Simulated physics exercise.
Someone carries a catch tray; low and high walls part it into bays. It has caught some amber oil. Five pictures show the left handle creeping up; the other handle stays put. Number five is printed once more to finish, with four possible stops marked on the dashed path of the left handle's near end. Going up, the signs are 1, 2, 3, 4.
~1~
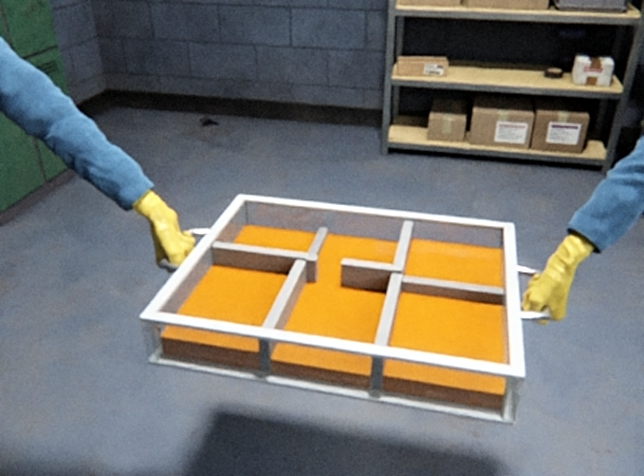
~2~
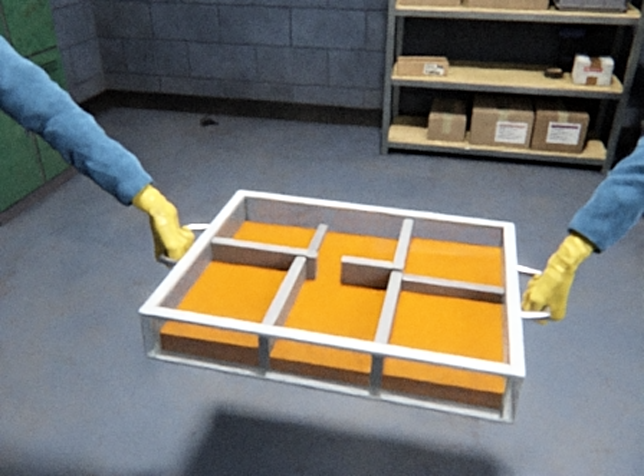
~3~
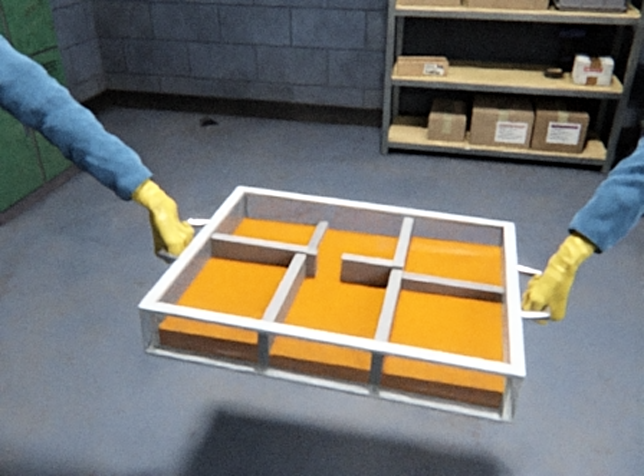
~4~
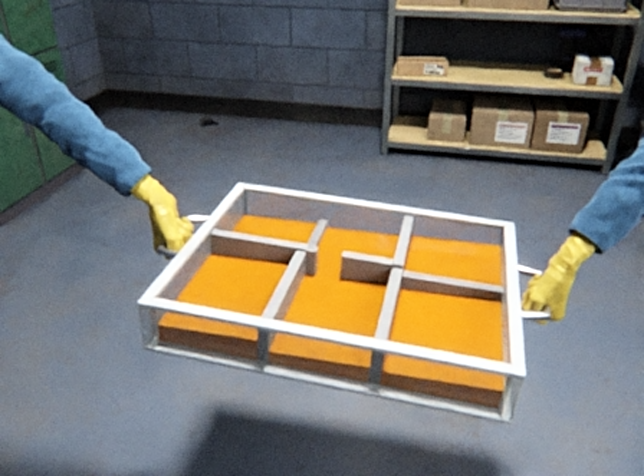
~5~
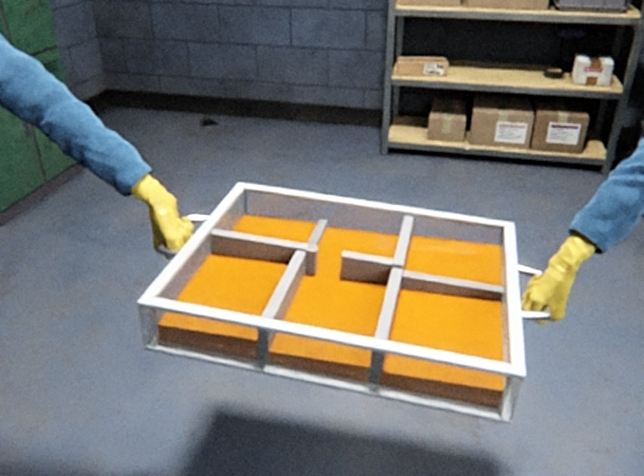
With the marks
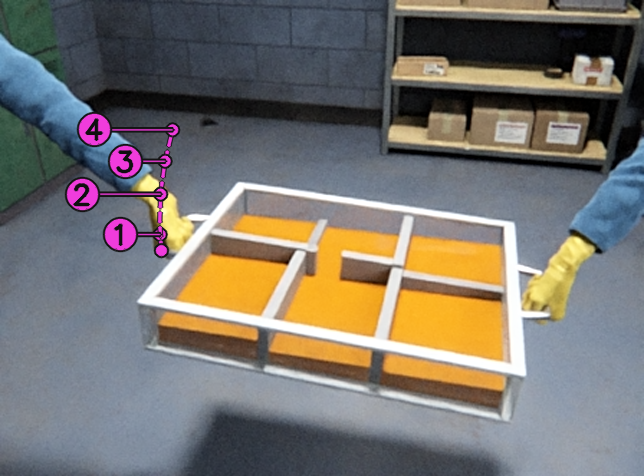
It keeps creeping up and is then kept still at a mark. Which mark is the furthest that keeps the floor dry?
Choose 4.
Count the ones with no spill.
All four.
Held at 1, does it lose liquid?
No, that is safe.
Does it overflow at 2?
No.
On the marked copy, 1 at (160, 234); 2 at (160, 194); 3 at (165, 161); 4 at (172, 129).
With 1, nothing spills; the front left bay holds the most.
With 2, nothing spills; the front left bay holds the most.
With 3, nothing spills; the front left bay holds the most.
With 4, nothing spills; the front left bay holds the most.
